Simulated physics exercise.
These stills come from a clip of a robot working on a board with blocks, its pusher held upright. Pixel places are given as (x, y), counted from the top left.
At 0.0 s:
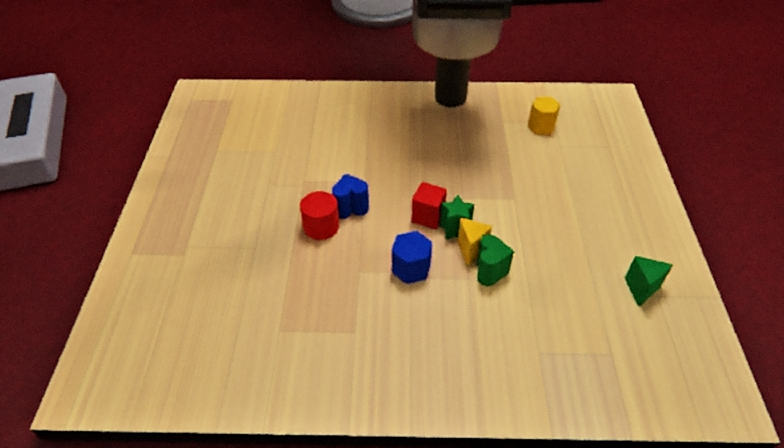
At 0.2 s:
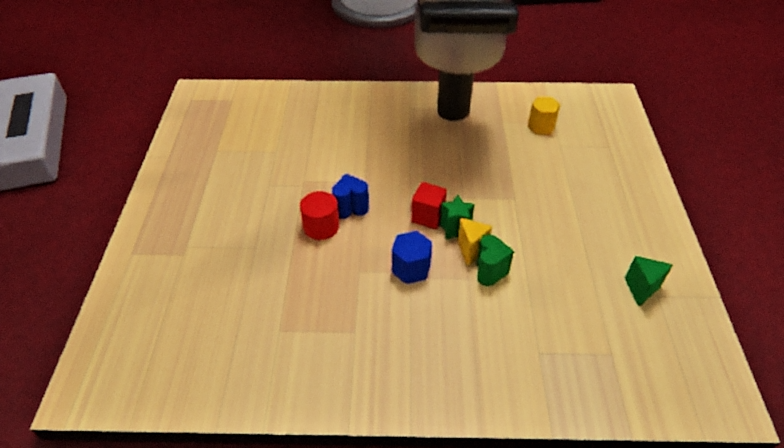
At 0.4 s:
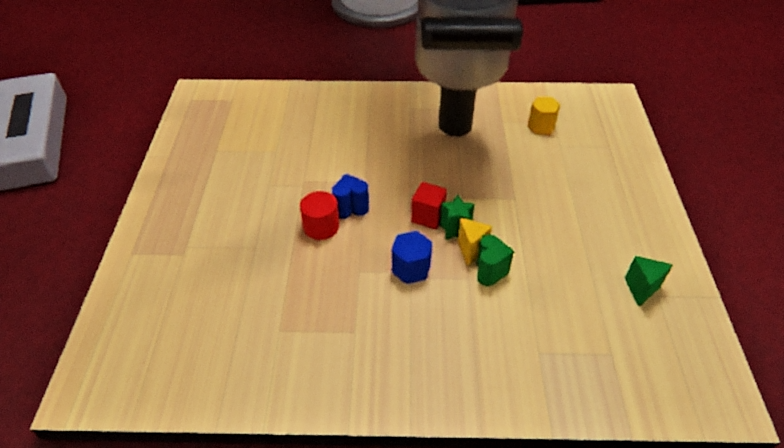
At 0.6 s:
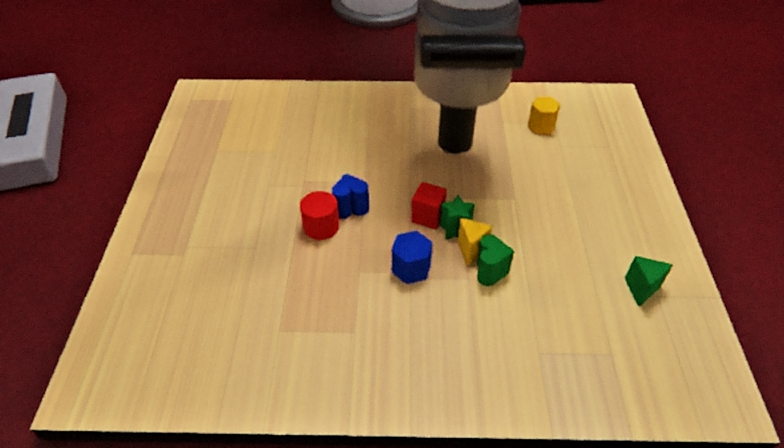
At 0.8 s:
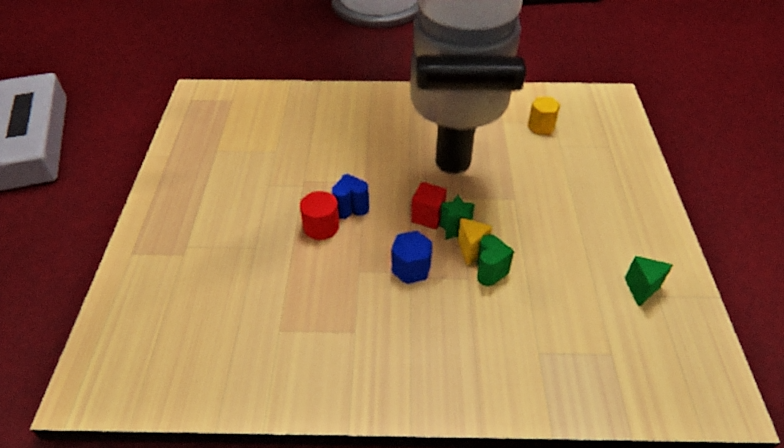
A robot arm moves its dark tip down the board toward the still, colourful blocks.
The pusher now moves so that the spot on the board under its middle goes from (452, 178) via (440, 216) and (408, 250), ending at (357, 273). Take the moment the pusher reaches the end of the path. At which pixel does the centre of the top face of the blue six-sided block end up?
Put as a pixel place, it's (398, 270).
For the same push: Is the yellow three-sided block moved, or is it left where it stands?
By the last moment, the yellow three-sided block will have left its place.
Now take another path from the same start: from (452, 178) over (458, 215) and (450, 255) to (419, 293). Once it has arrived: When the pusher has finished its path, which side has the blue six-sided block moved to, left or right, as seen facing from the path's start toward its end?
Towards the right-hand side.
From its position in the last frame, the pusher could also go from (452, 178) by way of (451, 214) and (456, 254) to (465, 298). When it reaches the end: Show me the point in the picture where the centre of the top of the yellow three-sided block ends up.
The centre of its top face lies at (477, 333).
The first path, step by step. One third of the way, pusher at (441, 200); red square block at (415, 209), turned 35° clockwise; green star block at (461, 213); yellow three-sided block at (475, 233), turned 15° anticlockwise.
Two thirds of the way, pusher at (408, 233); blue six-sided block at (406, 258), turned 35° anticlockwise; red square block at (373, 233), turned 60° clockwise; green star block at (454, 225), turned 35° anticlockwise; yellow three-sided block at (477, 240), turned 35° anticlockwise.
At the end, pusher at (355, 257); blue six-sided block at (398, 270), turned 75° anticlockwise; red square block at (319, 247), turned 85° clockwise; green star block at (454, 225), turned 35° anticlockwise; yellow three-sided block at (477, 240), turned 35° anticlockwise.
